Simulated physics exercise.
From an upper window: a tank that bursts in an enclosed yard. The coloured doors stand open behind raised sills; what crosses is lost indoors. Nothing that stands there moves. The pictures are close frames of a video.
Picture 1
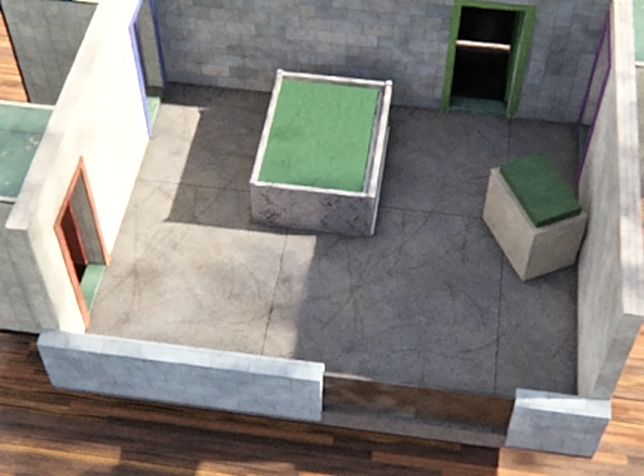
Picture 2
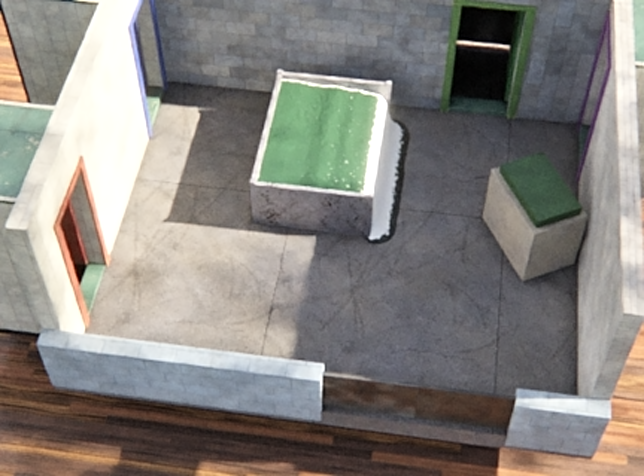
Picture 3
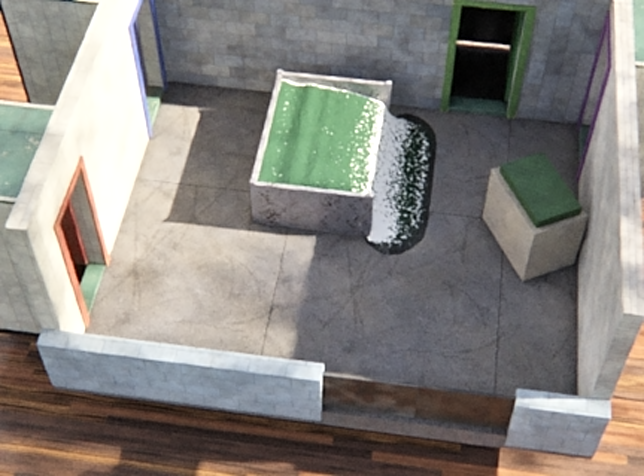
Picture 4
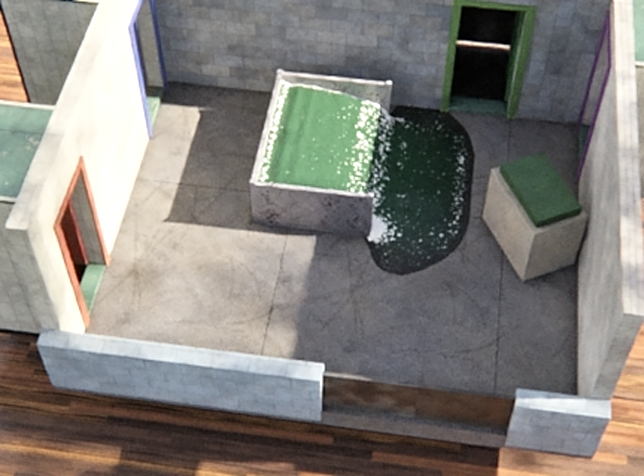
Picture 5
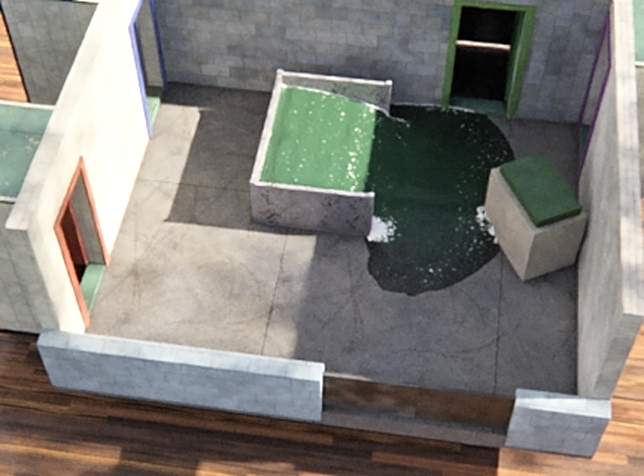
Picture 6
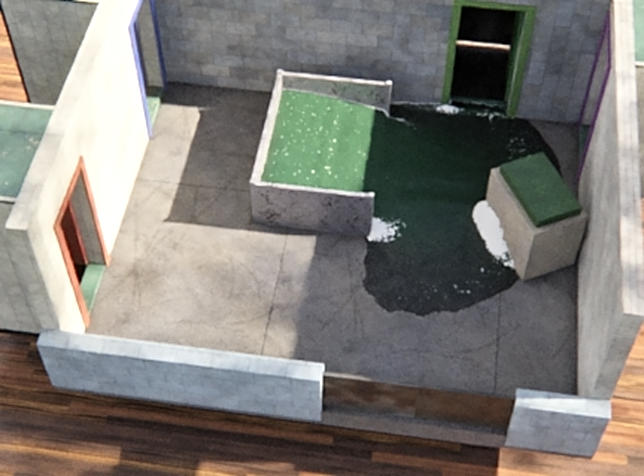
An enclosed yard with pale block walls and a grey slab floor is seen from a high window, the view fixed. A raised tank of green water stands near the back wall, a green-topped block to its right, with a red and a blue doorway at left and a green one behind. Water bursts from the tank's right side, foaming, and spreads in a dark green pool around the block.
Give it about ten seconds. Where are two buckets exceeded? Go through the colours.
The green door takes more than that; the red door takes more than that; the blue door stays under that; the purple door takes more than that.
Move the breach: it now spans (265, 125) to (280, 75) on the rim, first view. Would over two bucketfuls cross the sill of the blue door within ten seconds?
Blue is over.
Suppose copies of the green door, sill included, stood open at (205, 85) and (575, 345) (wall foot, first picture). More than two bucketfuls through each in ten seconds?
In turn: Holds, passes that mark.
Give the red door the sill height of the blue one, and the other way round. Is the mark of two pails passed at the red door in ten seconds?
One by one: The red one lets less in.
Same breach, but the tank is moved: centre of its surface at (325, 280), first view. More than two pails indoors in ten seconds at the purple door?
Then: The purple one keeps below it.
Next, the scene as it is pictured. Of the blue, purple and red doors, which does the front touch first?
That is the one in purple.
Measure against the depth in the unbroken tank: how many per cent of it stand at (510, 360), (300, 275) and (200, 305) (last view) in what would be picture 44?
Roughly 12, 2 and 4 per cent, in turn.
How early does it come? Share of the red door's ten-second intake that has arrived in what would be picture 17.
Close to 0 %.
A moment on, water covers 35 % of the floor; the green door under two buckets in, the red door not reached, the blue door not reached, the purple door over two buckets in.
Next, water covers 40 % of the floor; the green door over two buckets in, the red door not reached, the blue door not reached, the purple door far over two buckets in.
Then, water covers 50 % of the floor; the green door far over two buckets in, the red door not reached, the blue door not reached, the purple door far over two buckets in.
Later, water covers 85 % of the floor; the green door far over two buckets in, the red door under two buckets in, the blue door wet at the sill, nothing in, the purple door far over two buckets in.
In the end, water covers 95 % of the floor; the green door far over two buckets in, the red door over two buckets in, the blue door under two buckets in, the purple door far over two buckets in.
